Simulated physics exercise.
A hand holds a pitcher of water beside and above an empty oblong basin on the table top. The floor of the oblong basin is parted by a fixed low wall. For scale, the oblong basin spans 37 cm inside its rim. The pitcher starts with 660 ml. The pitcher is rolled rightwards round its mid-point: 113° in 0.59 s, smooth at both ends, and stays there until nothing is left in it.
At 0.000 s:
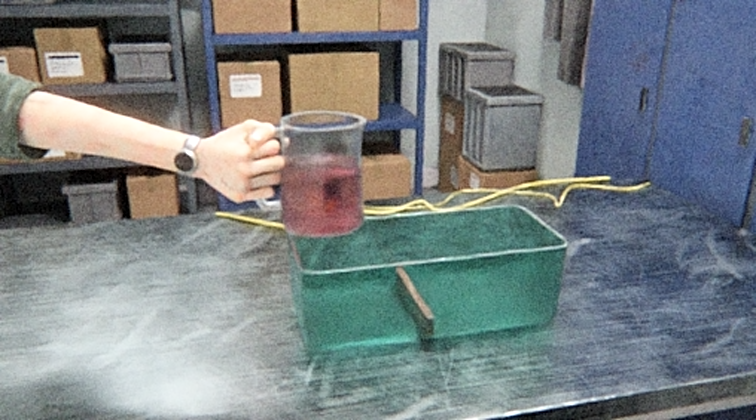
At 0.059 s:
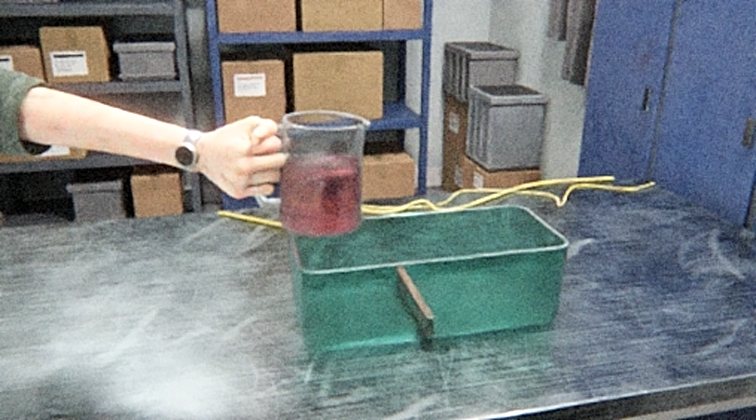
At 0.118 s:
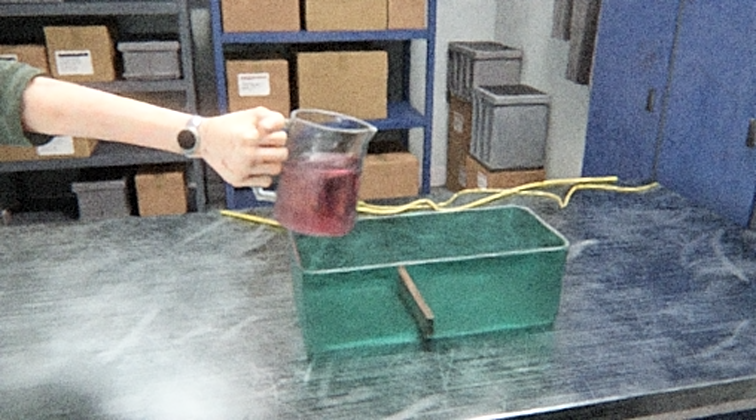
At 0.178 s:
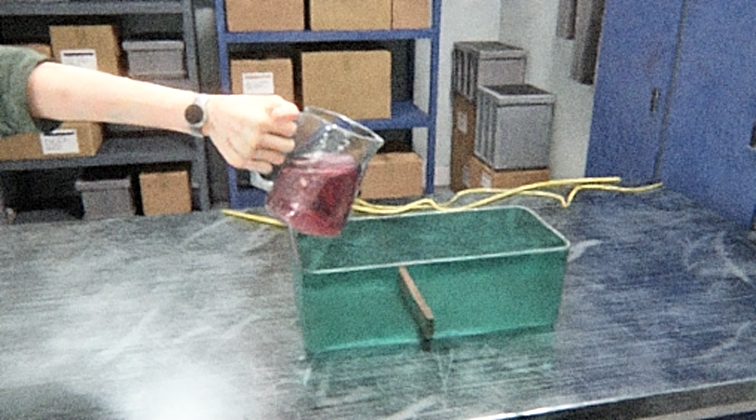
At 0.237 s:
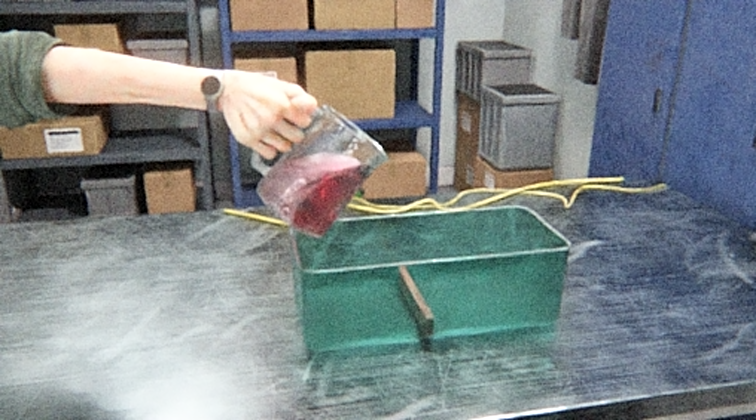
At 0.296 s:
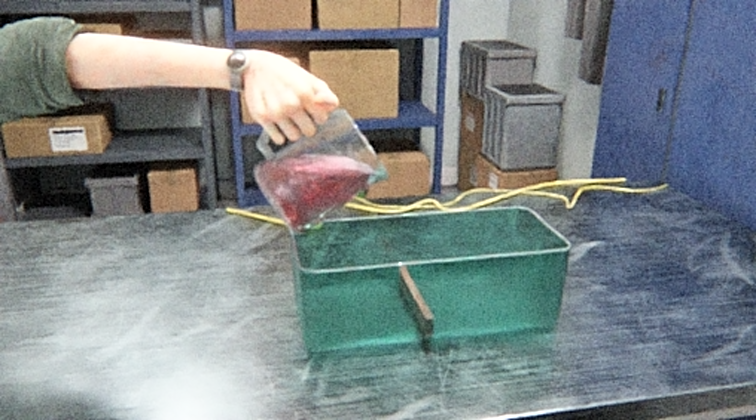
Hand tilting a clear pitcher of reddish liquid steadily rightwards above a green oblong basin on a dark table top.
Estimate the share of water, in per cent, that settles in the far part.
The far part has some 42 per cent.
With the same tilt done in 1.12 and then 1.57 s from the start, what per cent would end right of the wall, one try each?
In turn about 60 and 60 per cent.
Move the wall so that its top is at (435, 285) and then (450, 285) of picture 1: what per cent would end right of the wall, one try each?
In turn about 5 and 10 per cent.
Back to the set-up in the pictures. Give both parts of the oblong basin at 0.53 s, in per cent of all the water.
Some 18 per cent left and 3 right.
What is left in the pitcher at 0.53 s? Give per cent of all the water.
Some 60 per cent.
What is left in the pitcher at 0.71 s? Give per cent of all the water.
About 16 per cent.
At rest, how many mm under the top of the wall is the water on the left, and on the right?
Some 14 mm on the left and 20 mm on the right.
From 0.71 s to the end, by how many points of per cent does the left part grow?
Some 12 per cent.
Then, 0.53 s in, the tilt is 110° and 60 per cent is still to pour, 17 is left of the wall and 3 right of it.
Then, 0.71 s in, the tilt is 113° and 16 per cent is still to pour, 46 is left of the wall and 31 right of it.
Then, 0.89 s in, the tilt is 113° and 2 per cent is still to pour, 54 is left of the wall and 41 right of it.
Then, 1.09 s in, the tilt is 113° and 0 per cent is still to pour, 58 is left of the wall and 42 right of it.
Finally, 57 per cent lies left of the wall, 42 right of it and 1 outside.
